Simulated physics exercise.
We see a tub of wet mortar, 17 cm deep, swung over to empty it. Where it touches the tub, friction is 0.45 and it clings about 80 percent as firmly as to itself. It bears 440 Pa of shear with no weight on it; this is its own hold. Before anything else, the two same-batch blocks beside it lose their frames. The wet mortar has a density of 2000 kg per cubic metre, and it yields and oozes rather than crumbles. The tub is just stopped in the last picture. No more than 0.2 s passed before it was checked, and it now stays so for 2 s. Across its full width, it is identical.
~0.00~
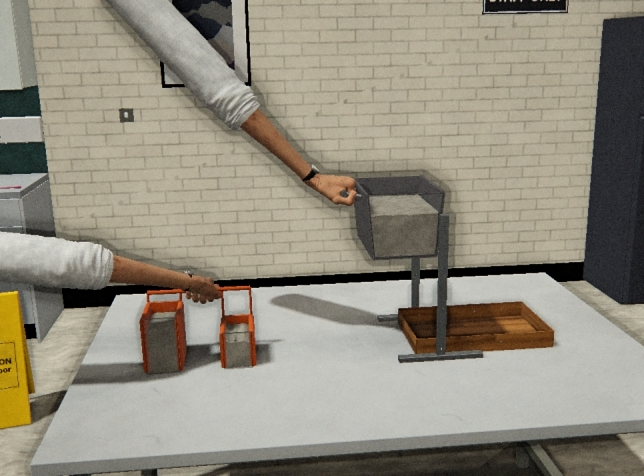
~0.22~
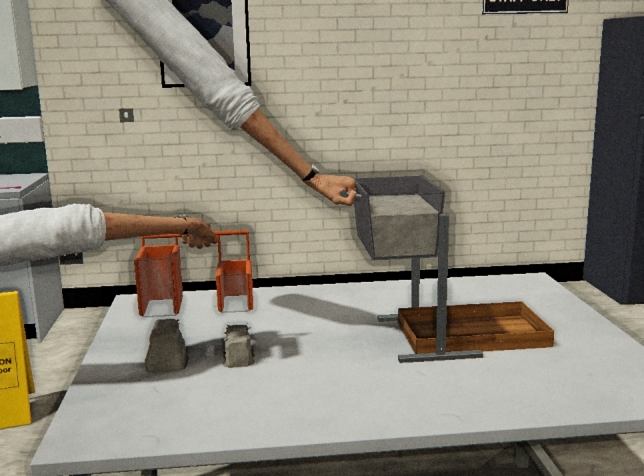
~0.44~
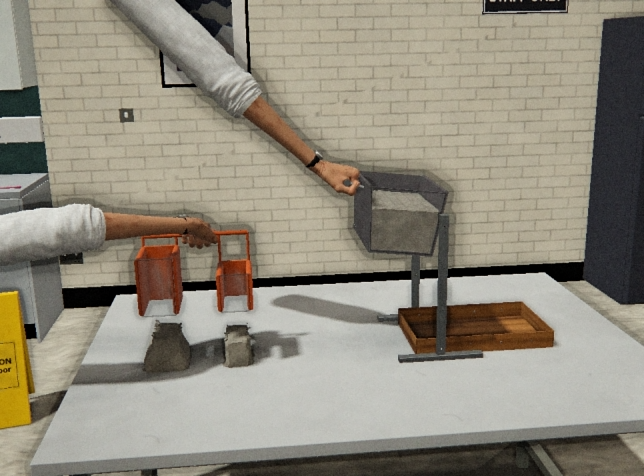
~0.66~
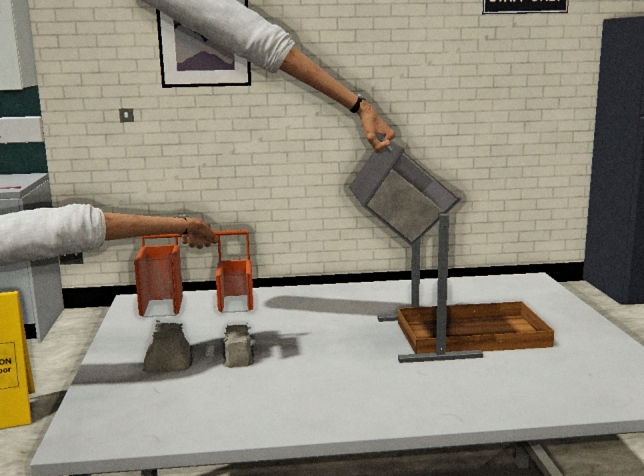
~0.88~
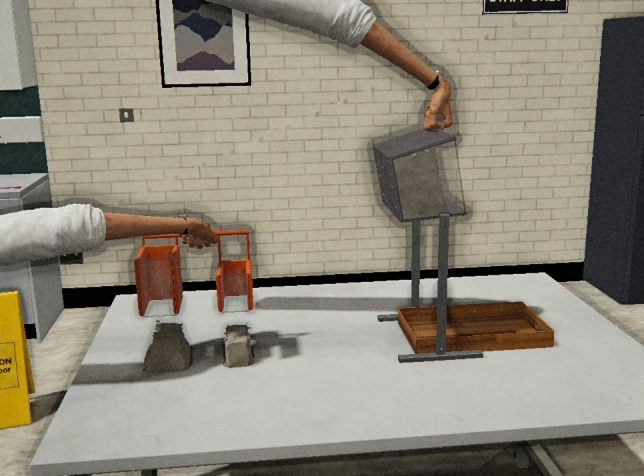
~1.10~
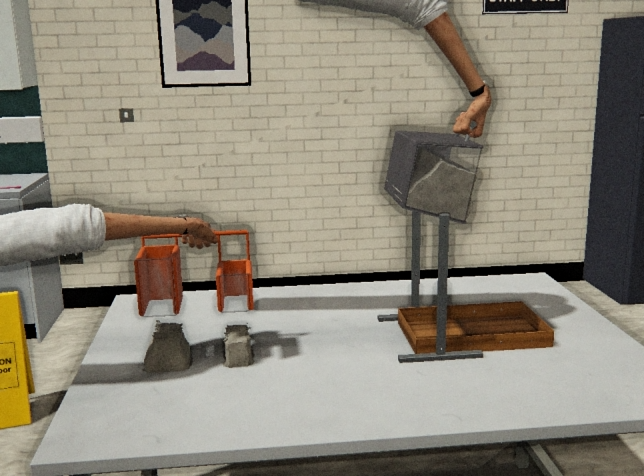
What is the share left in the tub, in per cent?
About 40 %.
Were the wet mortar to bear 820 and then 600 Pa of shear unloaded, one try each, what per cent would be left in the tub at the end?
About 45 % first, about 40 % second.
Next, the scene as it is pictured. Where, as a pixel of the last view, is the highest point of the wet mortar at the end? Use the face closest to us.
The highest point is near (412, 193) in the last picture.
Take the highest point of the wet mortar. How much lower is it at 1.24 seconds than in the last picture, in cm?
I reckon it's close to 7 cm.
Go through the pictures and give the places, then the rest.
Handle-side rim at (369, 195), tilt 0 degrees; top of the wet mortar at (435, 212); blocks stand 13 cm, 8.5 cm (left to right), in the first picture.
Handle-side rim at (369, 195), tilt 0 degrees; top of the wet mortar at (435, 212); blocks stand 11 cm, 8.4 cm (left to right), in the second picture.
Handle-side rim at (372, 187), tilt 7 degrees; top of the wet mortar at (377, 207); blocks stand 10 cm, 8.4 cm (left to right), in the third picture.
Handle-side rim at (404, 151), tilt 41 degrees; top of the wet mortar at (394, 172); blocks stand 10 cm, 8.3 cm (left to right), in the fourth picture.
Handle-side rim at (455, 140), tilt 80 degrees; top of the wet mortar at (431, 149); blocks stand 10 cm, 8.3 cm (left to right), in the fifth picture.
Handle-side rim at (482, 149), tilt 101 degrees; top of the wet mortar at (444, 161); blocks stand 10 cm, 8.3 cm (left to right), in the sixth picture.
After 1.24 s, the tub is at 101 degrees and holds 58 %.
After 1.41 s, the tub is at 101 degrees and holds 40 %.
After 1.58 s, the tub is at 101 degrees and holds 40 %.
After 1.75 s, the tub is at 101 degrees and holds 40 %.
After 3.10 s, at the end, the tub is at 101 degrees and holds 40 %.
